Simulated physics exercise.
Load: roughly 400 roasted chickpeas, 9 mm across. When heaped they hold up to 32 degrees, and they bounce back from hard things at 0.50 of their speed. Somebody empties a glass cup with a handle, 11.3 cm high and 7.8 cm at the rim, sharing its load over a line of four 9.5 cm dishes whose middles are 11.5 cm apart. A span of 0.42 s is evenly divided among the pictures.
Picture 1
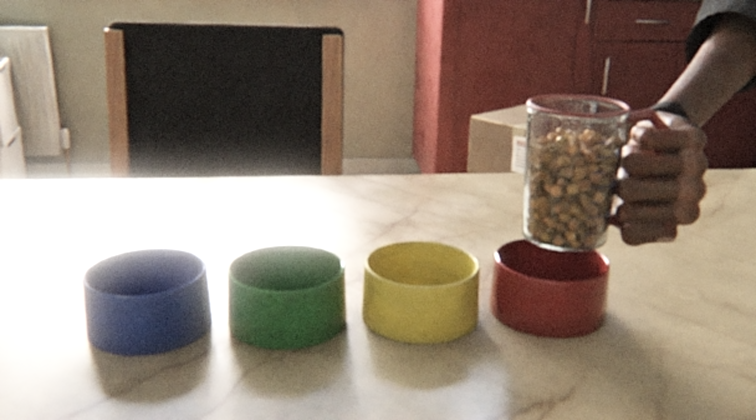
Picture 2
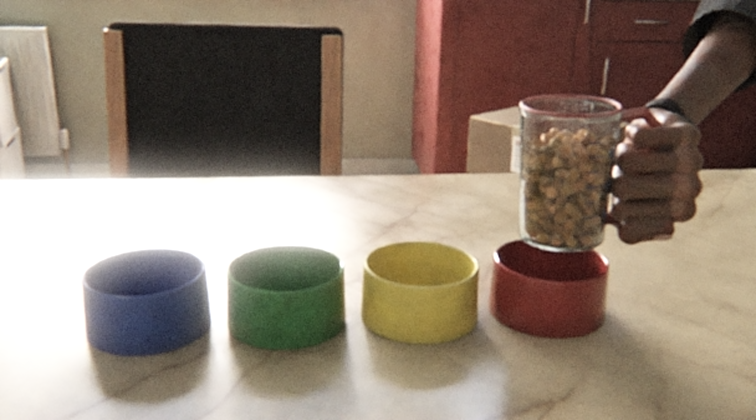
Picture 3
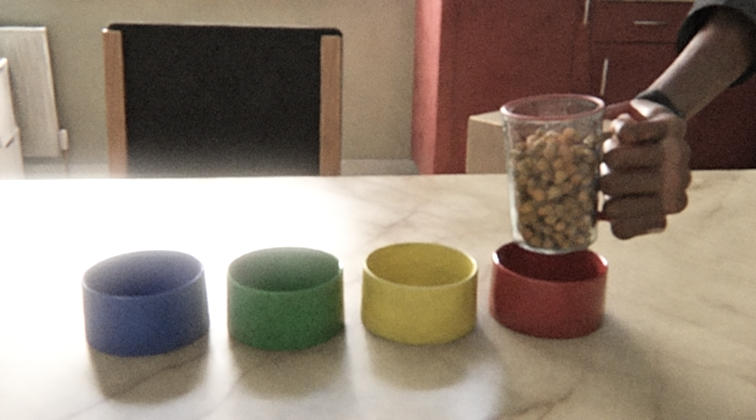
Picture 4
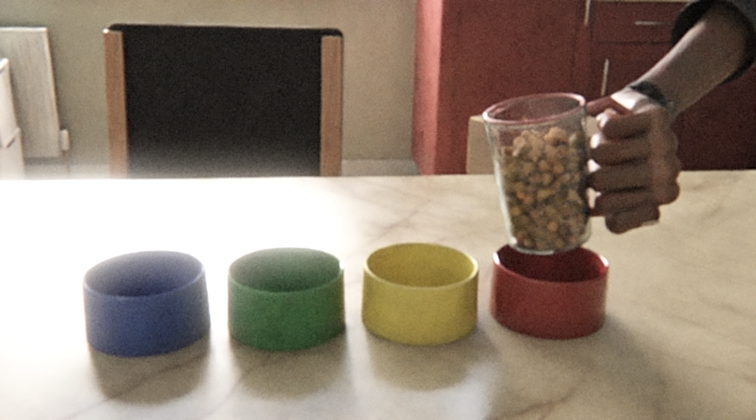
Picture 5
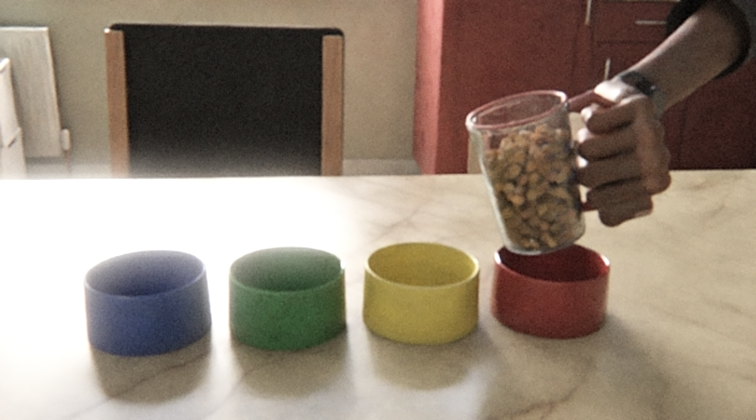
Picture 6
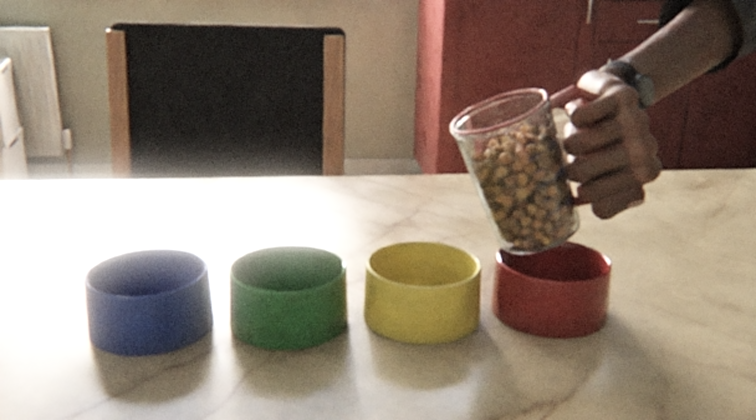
A hand held a glass mug of roasted chickpeas above the red dish at the right end of a row of four coloured dishes, then moved it slightly left while gradually tilting it leftward.
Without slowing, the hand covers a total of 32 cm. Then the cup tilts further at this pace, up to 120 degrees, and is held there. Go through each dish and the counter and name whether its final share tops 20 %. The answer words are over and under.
Red: Under. Blue: Over. Green: Under. Yellow: Under. Counter: Over.
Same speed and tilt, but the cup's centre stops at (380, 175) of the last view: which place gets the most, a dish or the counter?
That'd be green, it takes the most.
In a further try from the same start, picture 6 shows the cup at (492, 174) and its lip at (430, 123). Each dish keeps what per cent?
The red dish keeps 0, the blue dish 90, the green dish 0 and the yellow dish 0.
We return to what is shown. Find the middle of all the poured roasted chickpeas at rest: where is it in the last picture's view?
Est. centre at rest: (163, 306) px.
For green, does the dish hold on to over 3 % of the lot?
Result for green: Yes, it does.
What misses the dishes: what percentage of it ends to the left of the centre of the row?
The answer is some 100 per cent.
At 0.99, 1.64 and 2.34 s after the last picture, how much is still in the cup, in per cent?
First 100, then 45, then 0 per cent.
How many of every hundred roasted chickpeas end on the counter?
I'd put it near 25 per cent.
Then, 0.99 s after the last picture, tilt 84 degrees; cup holds 100 %.
Then, 1.64 s after the last picture, tilt 120 degrees; cup holds 45 %, blue 20 %, green 5 %.
Then, 2.34 s after the last picture, tilt 120 degrees; cup holds 0 %, blue 65 %, green 5 %.
In the end, red 0 %, blue 65 %, green 5 %, yellow 0 %, counter 25 %.
